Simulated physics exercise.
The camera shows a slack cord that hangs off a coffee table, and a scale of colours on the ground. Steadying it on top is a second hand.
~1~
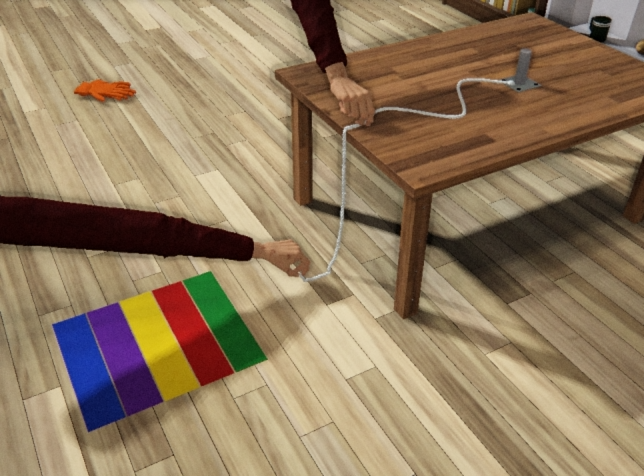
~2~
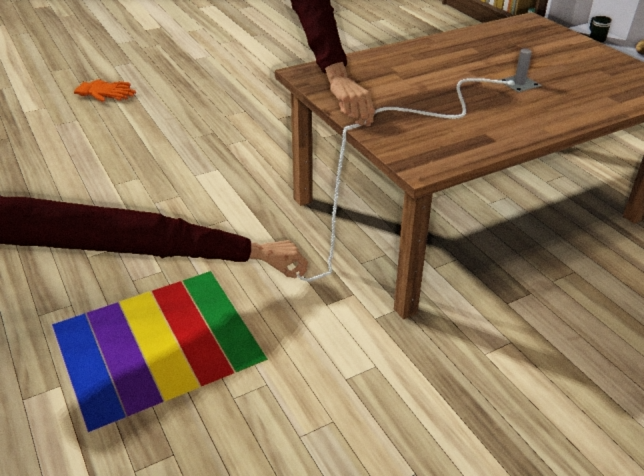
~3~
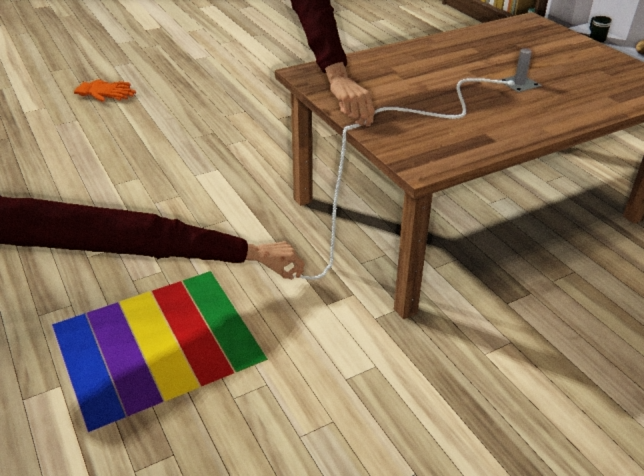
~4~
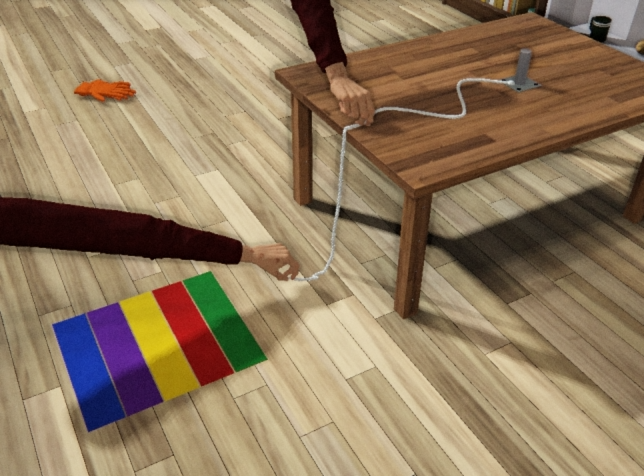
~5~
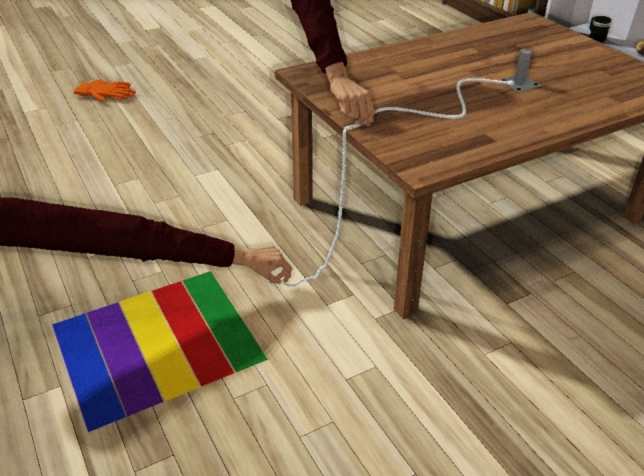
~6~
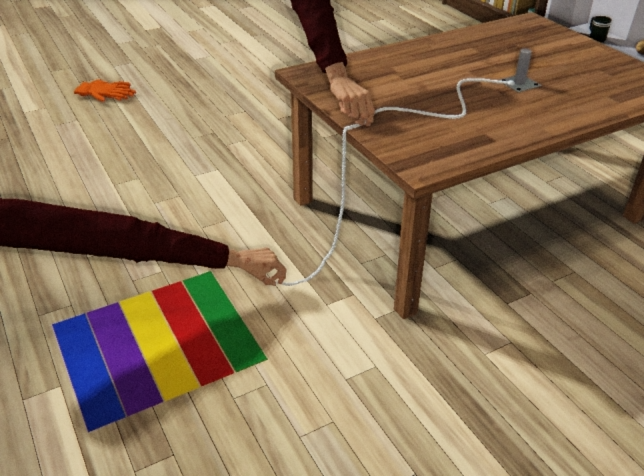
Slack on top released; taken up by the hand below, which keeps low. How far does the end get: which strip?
As far as the purple strip.
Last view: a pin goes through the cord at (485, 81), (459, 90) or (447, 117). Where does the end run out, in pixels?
They end up at (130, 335), (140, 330) and (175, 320).
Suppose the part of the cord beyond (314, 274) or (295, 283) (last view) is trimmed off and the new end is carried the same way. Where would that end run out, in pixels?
Pixel positions, in order: (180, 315), (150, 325).
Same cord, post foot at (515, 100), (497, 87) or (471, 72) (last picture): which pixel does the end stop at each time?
The spots are near (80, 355), (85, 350) and (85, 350).
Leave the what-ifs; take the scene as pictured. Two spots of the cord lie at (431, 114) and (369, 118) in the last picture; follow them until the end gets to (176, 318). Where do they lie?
They end up close to (383, 122) and (340, 165).
Early on, end near (177, 318); over red.
Midway, end near (139, 332); over yellow.
At the end of the slack, end near (117, 340); over purple. The end stops over the purple strip.
